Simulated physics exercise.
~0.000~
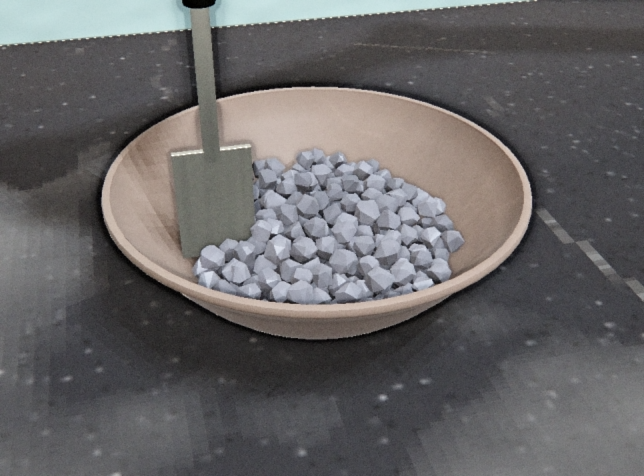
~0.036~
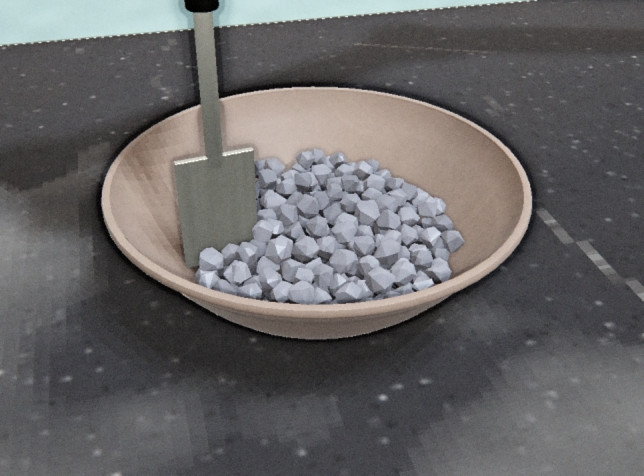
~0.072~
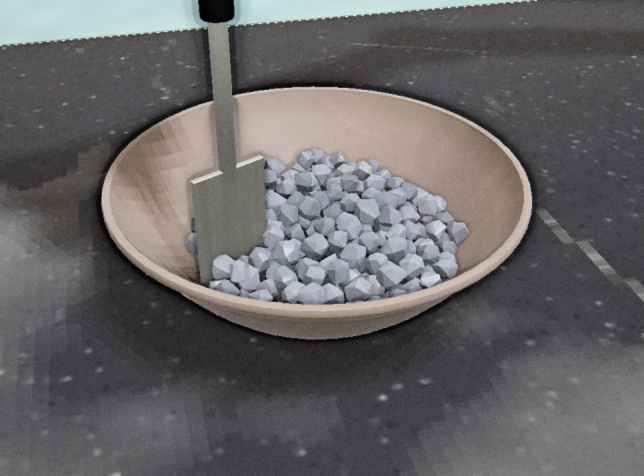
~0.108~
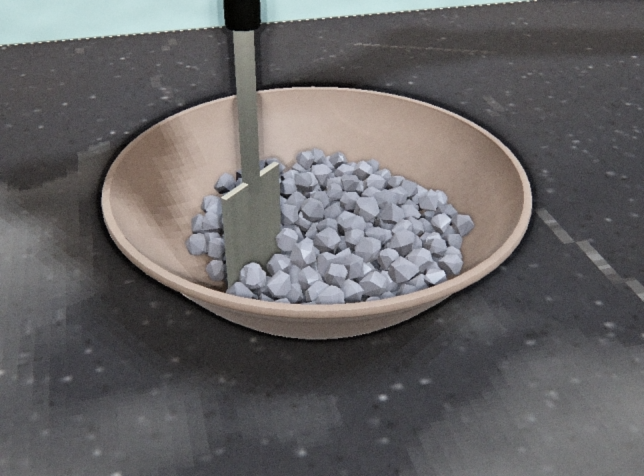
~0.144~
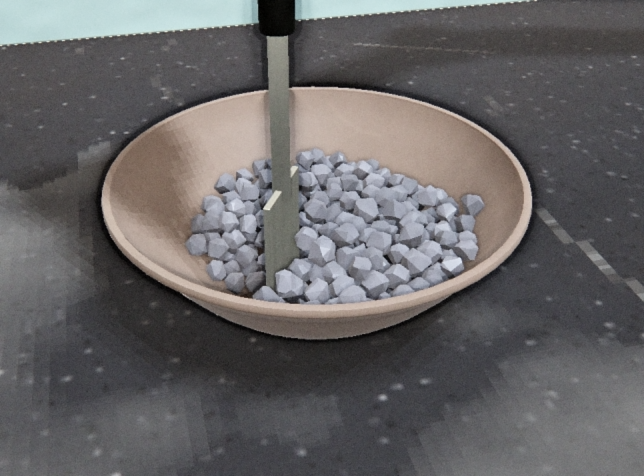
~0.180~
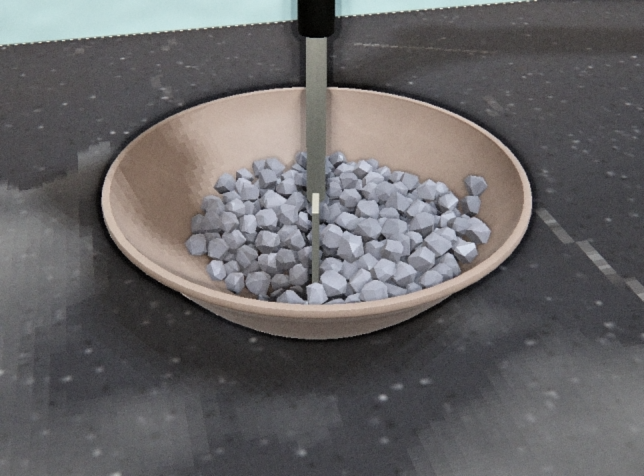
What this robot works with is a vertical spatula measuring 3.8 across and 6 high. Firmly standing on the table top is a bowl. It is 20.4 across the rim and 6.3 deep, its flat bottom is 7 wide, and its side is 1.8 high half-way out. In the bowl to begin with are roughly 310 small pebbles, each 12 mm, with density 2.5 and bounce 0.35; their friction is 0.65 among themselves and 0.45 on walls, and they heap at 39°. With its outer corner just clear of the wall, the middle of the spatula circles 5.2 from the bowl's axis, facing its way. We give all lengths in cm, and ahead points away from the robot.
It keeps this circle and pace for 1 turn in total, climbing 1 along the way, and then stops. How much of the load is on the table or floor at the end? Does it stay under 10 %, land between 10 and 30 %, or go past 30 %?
It stays under 10 %.
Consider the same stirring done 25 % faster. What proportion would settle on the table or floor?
Roughly 10 per cent.
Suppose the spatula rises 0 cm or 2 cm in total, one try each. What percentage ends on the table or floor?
Some 10 and some 5 per cent.
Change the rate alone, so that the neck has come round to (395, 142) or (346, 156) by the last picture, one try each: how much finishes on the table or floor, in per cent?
Some 15 and 5 per cent respectively.
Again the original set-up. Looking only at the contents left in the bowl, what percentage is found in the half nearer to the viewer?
It comes to near 60 percent.
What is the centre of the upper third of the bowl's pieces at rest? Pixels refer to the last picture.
I'd put it at about (264, 254).
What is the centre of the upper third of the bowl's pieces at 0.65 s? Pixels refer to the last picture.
Roughly pixel (226, 168).
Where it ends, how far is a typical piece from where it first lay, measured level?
6 cm.
After 0.42 s, 185° round, highest piece 9 above the table; 308 in the bowl, 1 on the table or floor, 2 in flight or on the tool.
After 0.65 s, 295° round, highest piece 8 above the table; 298 in the bowl, 11 on the table or floor, 2 in flight or on the tool.
After 0.97 s, 0° round, highest piece 6 above the table; 292 in the bowl, 19 on the table or floor.
After 1.67 s, 0° round, highest piece 6 above the table; 292 in the bowl, 19 on the table or floor.
At rest, 292 in the bowl, 19 on the table or floor. That is 6 % on the table or floor.
